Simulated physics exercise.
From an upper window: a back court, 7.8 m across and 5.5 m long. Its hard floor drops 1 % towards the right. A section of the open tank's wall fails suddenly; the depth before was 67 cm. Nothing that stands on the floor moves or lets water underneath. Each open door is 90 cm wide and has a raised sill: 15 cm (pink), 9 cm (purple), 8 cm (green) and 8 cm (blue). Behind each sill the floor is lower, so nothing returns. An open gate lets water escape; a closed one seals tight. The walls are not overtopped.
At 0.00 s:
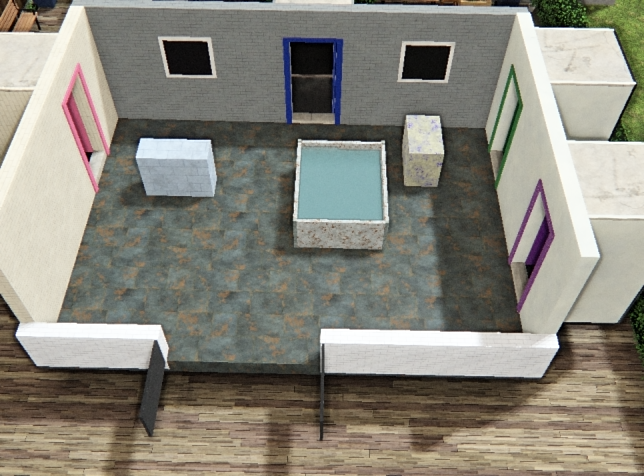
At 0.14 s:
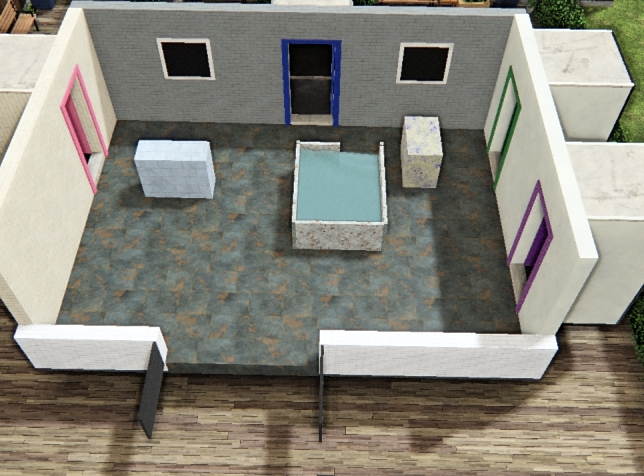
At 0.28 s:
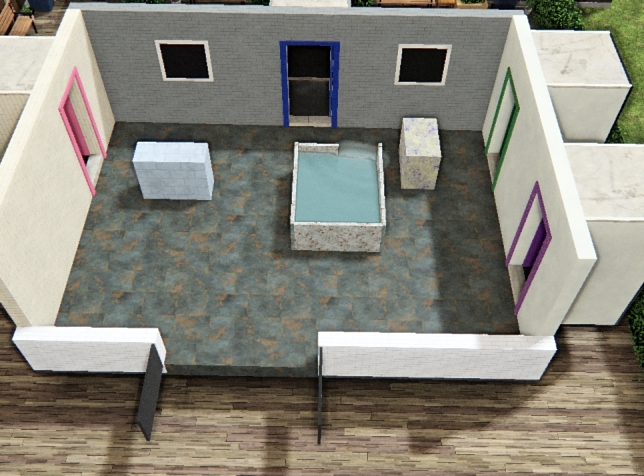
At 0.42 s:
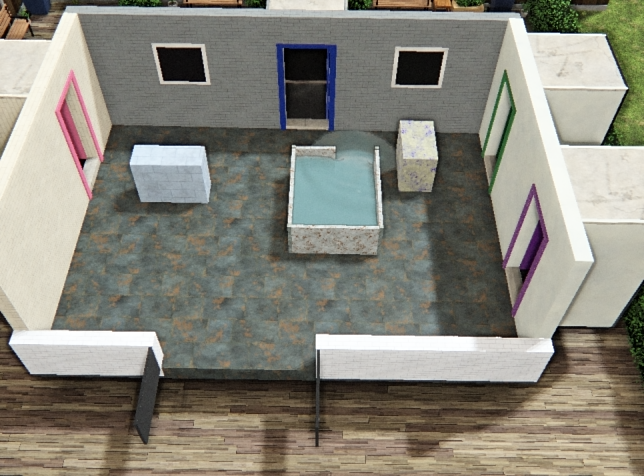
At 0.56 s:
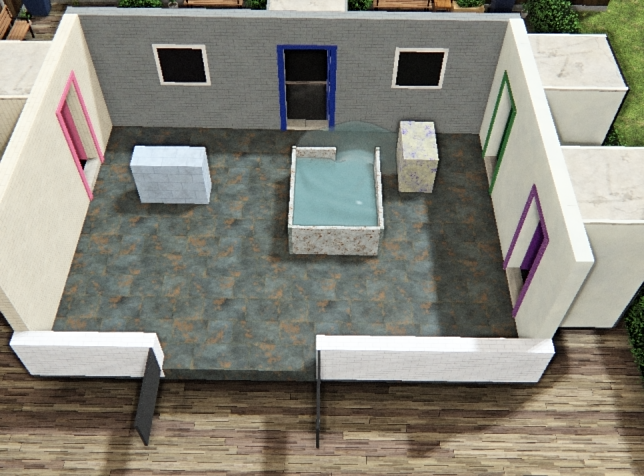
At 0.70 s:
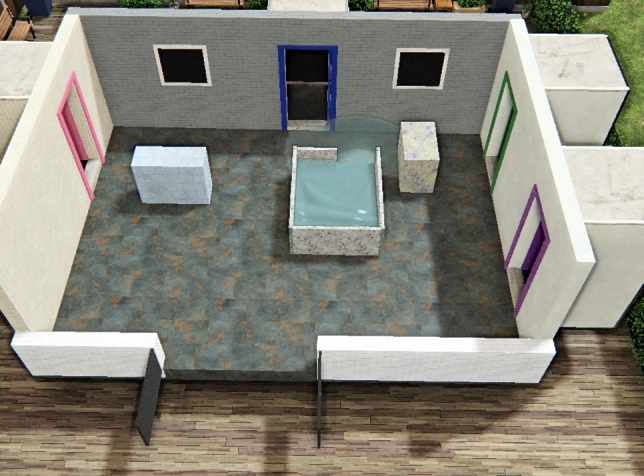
The clip shows a walled court with an open tank of still water; part of the tank's far wall gives way, and water pours through the gap, spreading over the floor towards the back wall and a pale block.
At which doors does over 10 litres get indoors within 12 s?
The water let in: At the pink door it stays under the limit; at the purple door it stays under the limit; at the green door it exceeds the limit; at the blue door it passes the limit.
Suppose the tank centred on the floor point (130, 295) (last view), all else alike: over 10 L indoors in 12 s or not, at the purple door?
Against that limit: Purple under.
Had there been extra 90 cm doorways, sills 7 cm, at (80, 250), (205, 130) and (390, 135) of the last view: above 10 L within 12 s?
In that order: Not over, below, over.
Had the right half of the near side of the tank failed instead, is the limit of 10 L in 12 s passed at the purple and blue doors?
Against that limit: Purple past it, blue below.
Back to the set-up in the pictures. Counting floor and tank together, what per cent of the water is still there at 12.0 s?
Roughly 86 in a hundred.
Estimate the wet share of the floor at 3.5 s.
About 40 per cent.
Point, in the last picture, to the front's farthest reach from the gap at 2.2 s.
At about (165, 128).
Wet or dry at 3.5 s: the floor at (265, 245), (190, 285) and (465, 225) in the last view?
In that order: Dry, still dry, wet.
After 1.4 s water covers 10 % of the floor and is deepest (43 cm) near (358, 133); pink door not reached, purple door not reached, green door not reached, blue door 18 cm at the sill, 14 L in.
After 2.2 s water covers 20 % of the floor and is deepest (34 cm) near (359, 138); pink door not reached, purple door not reached, green door 19 cm at the sill, 10 L in, blue door 17 cm at the sill, 47 L in.
After 3.5 s water covers 40 % of the floor and is deepest (28 cm) near (476, 135); pink door 12 cm at the sill, 0 L in, purple door 3 cm at the sill, 0 L in, green door 15 cm at the sill, 58 L in, blue door 13 cm at the sill, 75 L in.
After 7.0 s water covers 75 % of the floor and is deepest (16 cm) near (476, 135); pink door 6 cm at the sill, 0 L in, purple door 3 cm at the sill, 0 L in, green door 10 cm at the sill, 102 L in, blue door 7 cm at the sill, 94 L in.
After 12.0 s water covers 90 % of the floor and is deepest (10 cm) near (476, 135); pink door 2 cm at the sill, 0 L in, purple door 8 cm at the sill, 0 L in, green door 6 cm at the sill, 109 L in, blue door 3 cm at the sill, 95 L in.
